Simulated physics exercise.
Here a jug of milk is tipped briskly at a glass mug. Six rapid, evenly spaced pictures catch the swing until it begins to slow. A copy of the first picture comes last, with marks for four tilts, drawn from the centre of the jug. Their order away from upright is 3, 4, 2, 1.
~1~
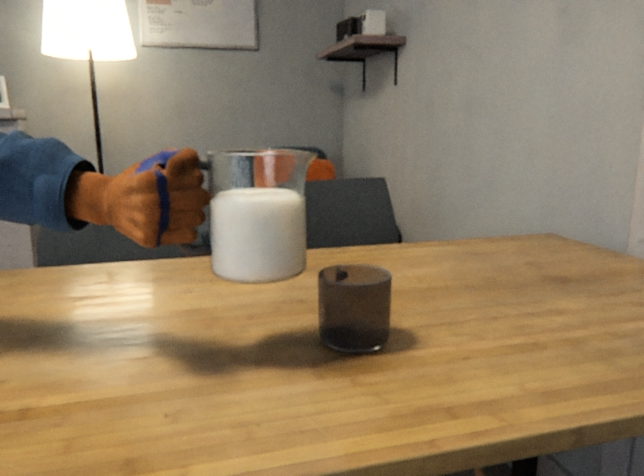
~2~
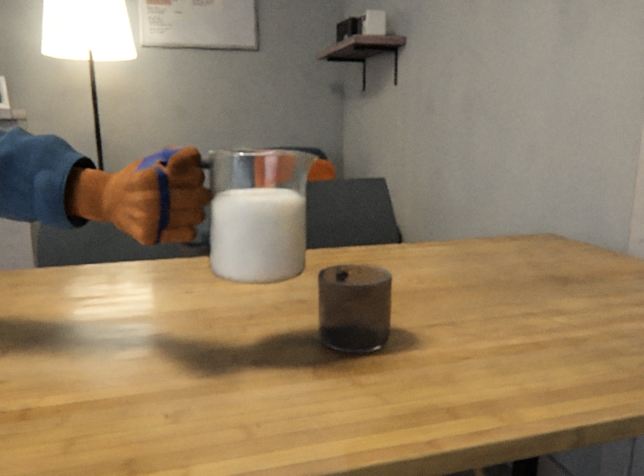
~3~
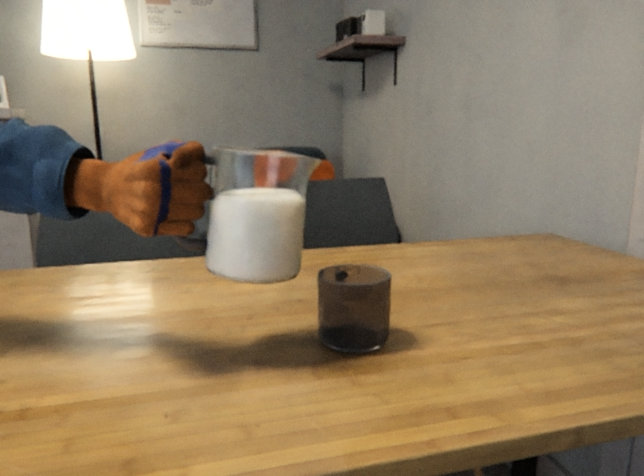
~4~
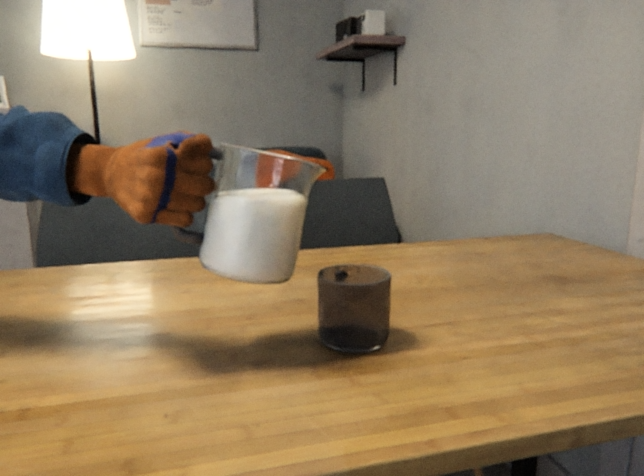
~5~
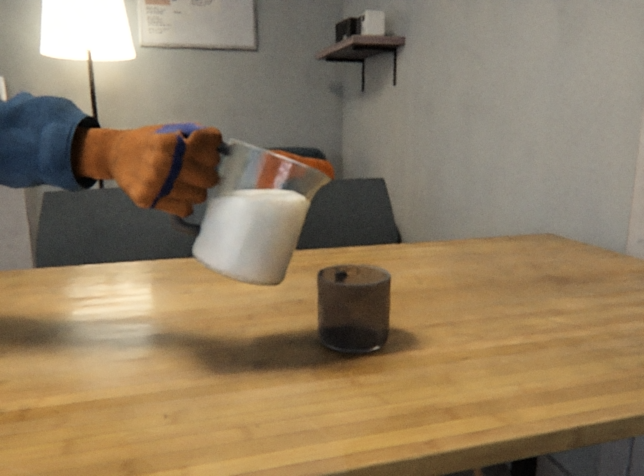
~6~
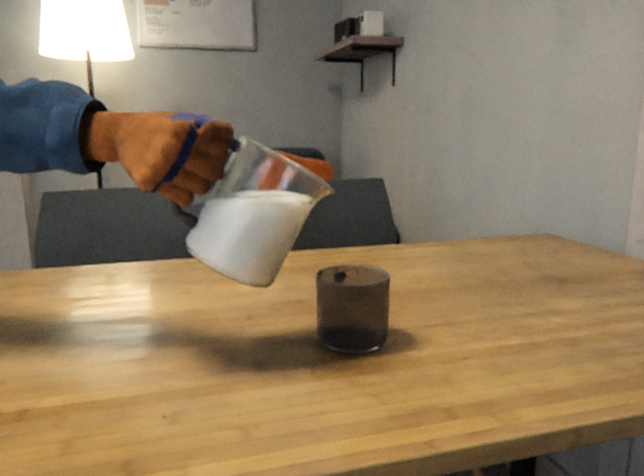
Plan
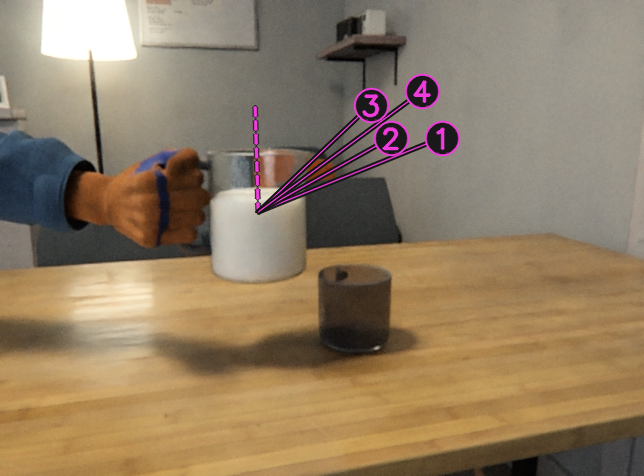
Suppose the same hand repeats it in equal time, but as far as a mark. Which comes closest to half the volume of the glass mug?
2 is best.
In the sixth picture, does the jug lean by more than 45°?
No.
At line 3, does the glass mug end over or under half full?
Under half.
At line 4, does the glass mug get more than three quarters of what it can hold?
No, less.
On the marked copy, 1 at (426, 143); 2 at (376, 145); 3 at (358, 116); 4 at (408, 101).
Choosing 1, the glass mug ends with about 73 % of what it can hold.
Choosing 2, the glass mug ends with about 49 % of what it can hold.
Choosing 3, the glass mug ends with about 12 % of what it can hold.
Choosing 4, the glass mug ends with about 28 % of what it can hold.
